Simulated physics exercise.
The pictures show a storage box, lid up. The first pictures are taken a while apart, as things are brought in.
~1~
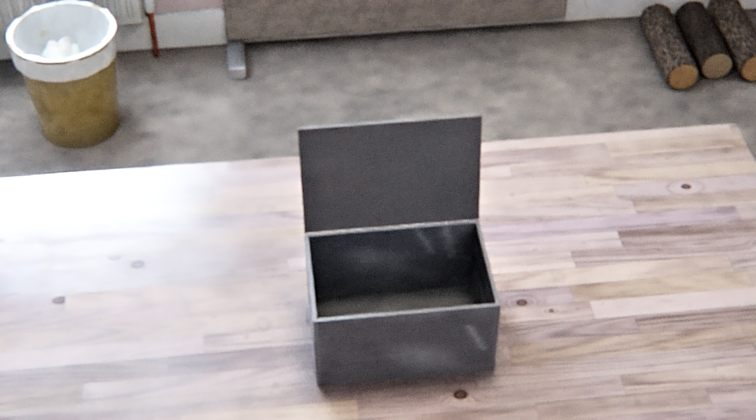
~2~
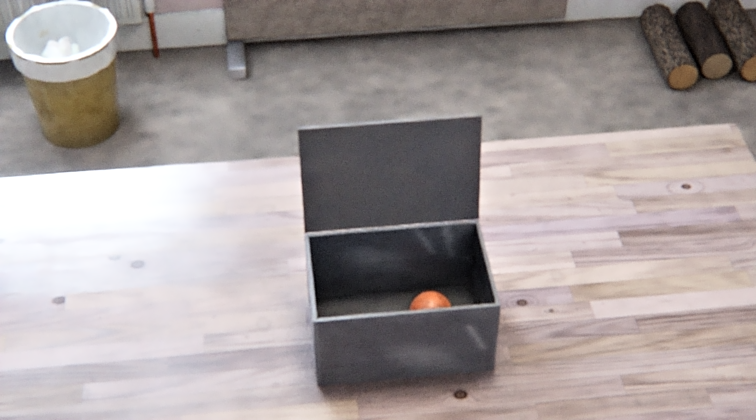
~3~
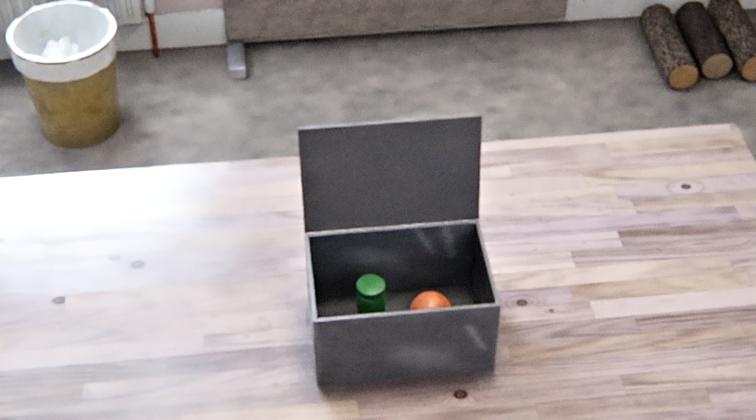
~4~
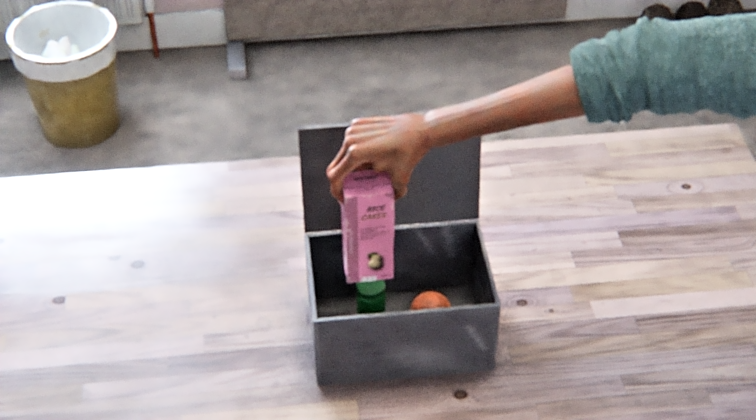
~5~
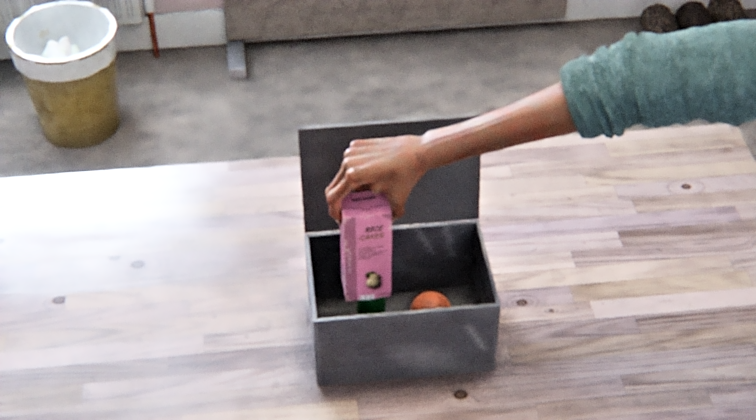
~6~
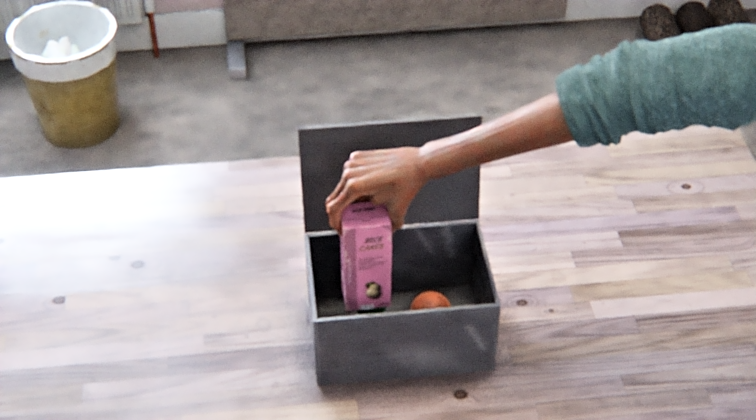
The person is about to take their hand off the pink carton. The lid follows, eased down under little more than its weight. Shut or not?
In the end the lid is held up.
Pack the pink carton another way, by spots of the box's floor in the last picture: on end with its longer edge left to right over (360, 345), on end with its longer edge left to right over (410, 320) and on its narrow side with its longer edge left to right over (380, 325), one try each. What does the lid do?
First, it stays ajar; second, it closes; third, it is held up.
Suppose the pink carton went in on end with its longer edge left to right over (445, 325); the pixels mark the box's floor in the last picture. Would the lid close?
Then it is held up.
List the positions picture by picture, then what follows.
In the first picture, the last thing is not in view yet.
In the second picture, the last thing is not in view yet.
In the third picture, the last thing is not in view yet.
The fourth picture shows coming down; pink carton (367, 227).
The fifth picture shows coming down; pink carton (366, 247).
The sixth picture shows put in, still held; pink carton (366, 257).
Then, 0.80 s later than the last frame, lid starting down; pink carton tilted by 35° near (365, 314); green shaker tilted by 64°; orange ball moved a little.
Then, 1.40 s later than the last frame, lid 72° above the rim; pink carton tilted by 30° near (362, 306); green shaker on its side; orange ball moved about its own width.
When it is over, lid 24° above the rim; lying over in the box, green shaker; moved from the start, pink carton and orange ball. End places, in pixels of the last picture, pink carton near (362, 306).
